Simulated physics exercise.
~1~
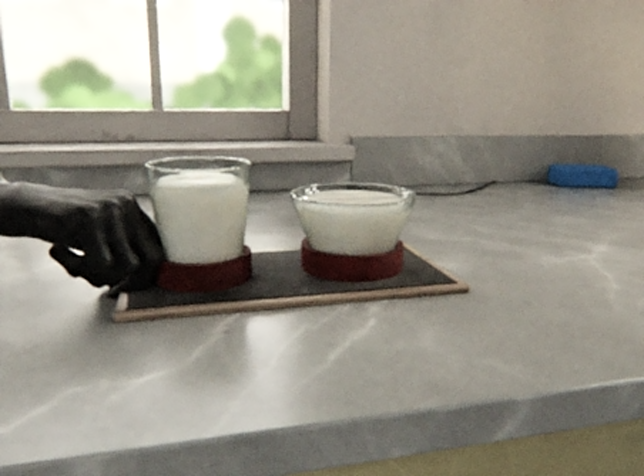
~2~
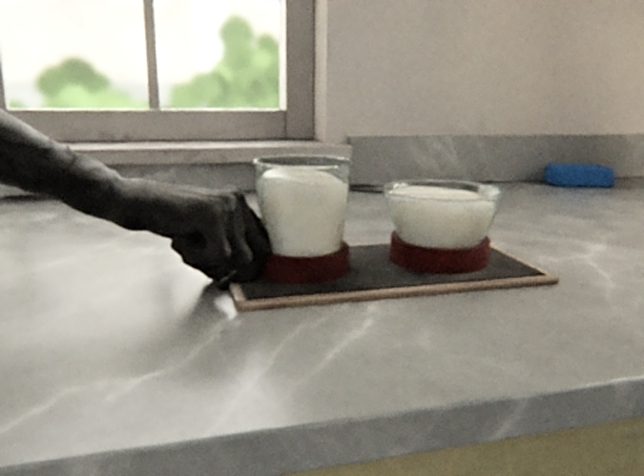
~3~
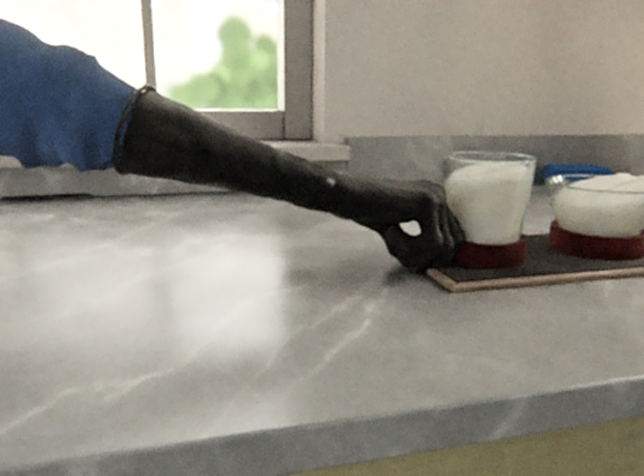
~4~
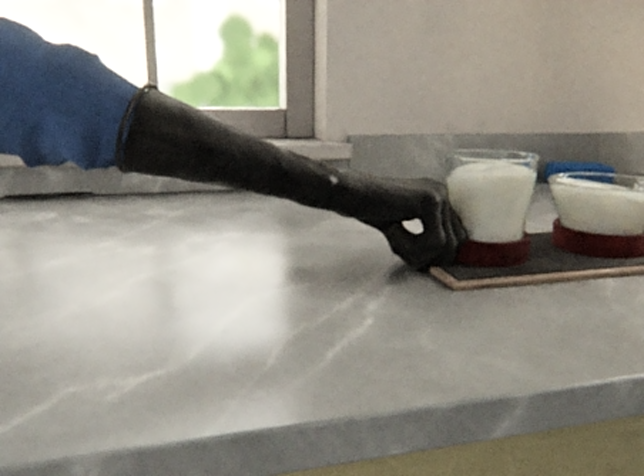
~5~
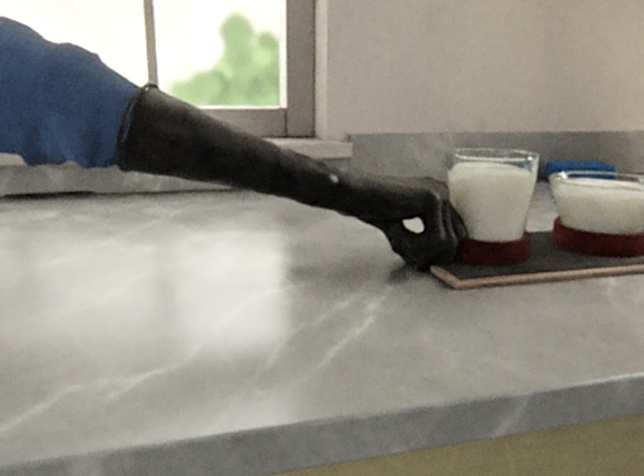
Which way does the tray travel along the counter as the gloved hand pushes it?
The tray moves to the right along the counter, carrying the tumbler and the wide cup with it.
On a grey marbled counter by a window, a dark-gloved hand pushed a tray holding a tumbler and a wide cup of milk to the right, a blue sleeve coming into view, until the tray came to rest with the hand still against it.
